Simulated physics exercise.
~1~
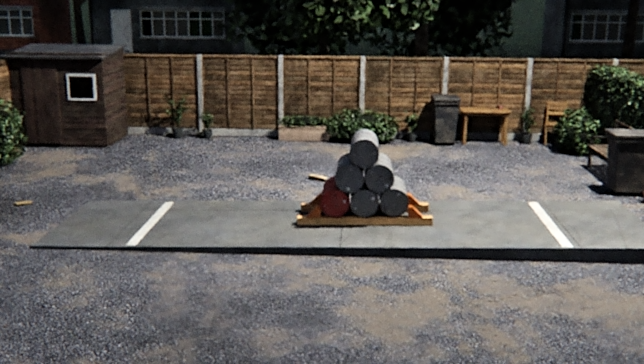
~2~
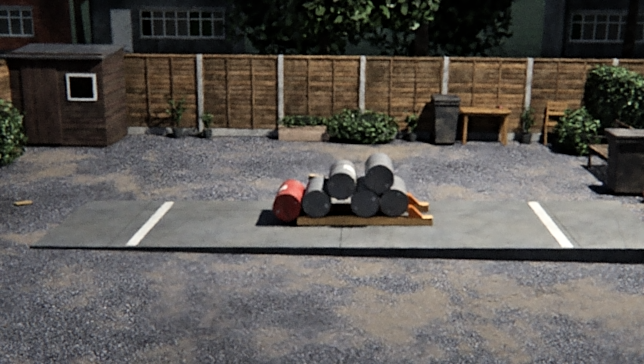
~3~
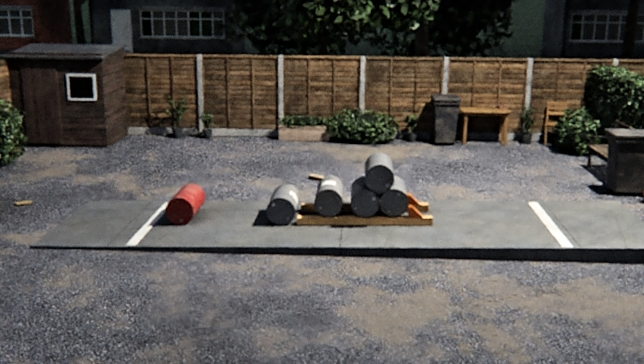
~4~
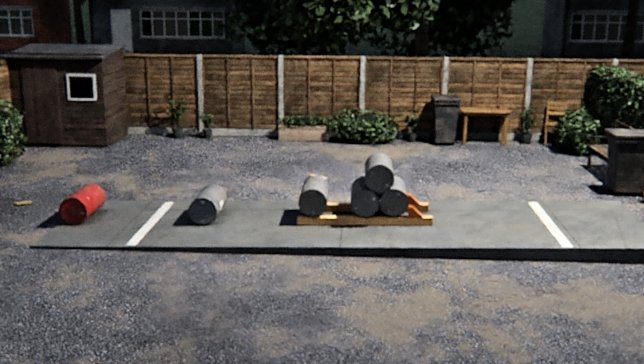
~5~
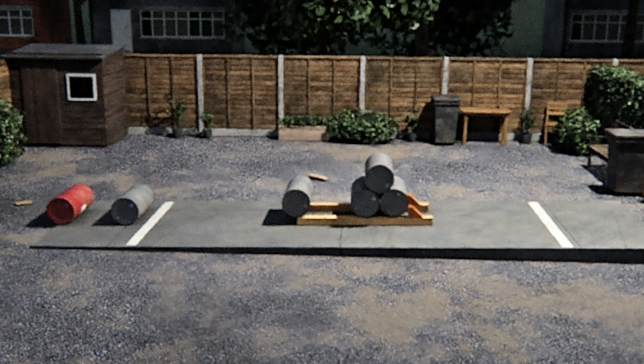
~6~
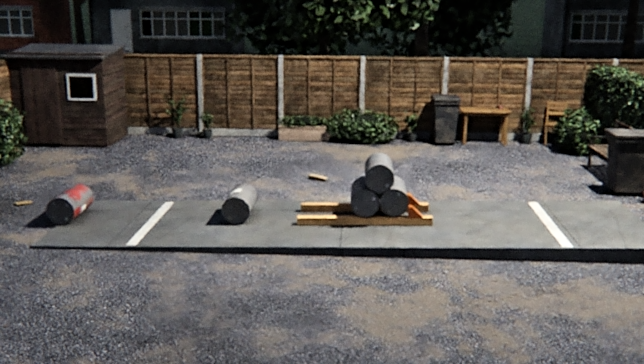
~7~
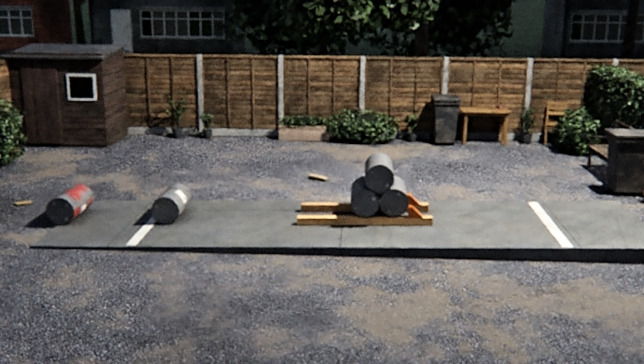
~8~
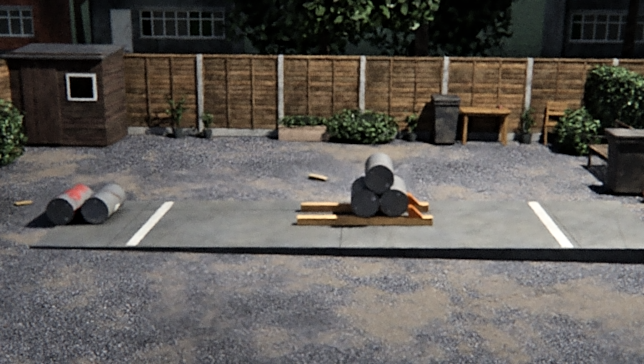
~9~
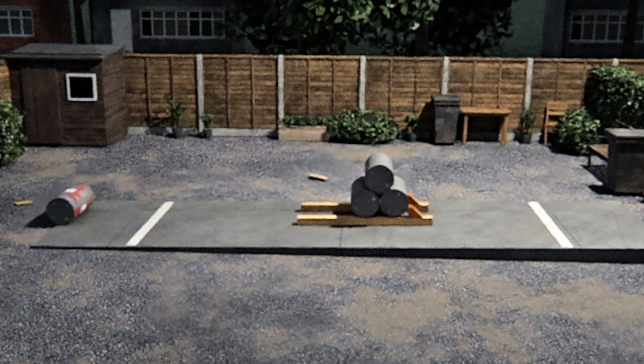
In a gravel yard before a wooden fence, a pyramid of drums on wooden bearers spreads as the red one rolls left past the white line; grey drums follow, and finally three remain stacked while the red drum rests beyond the line.
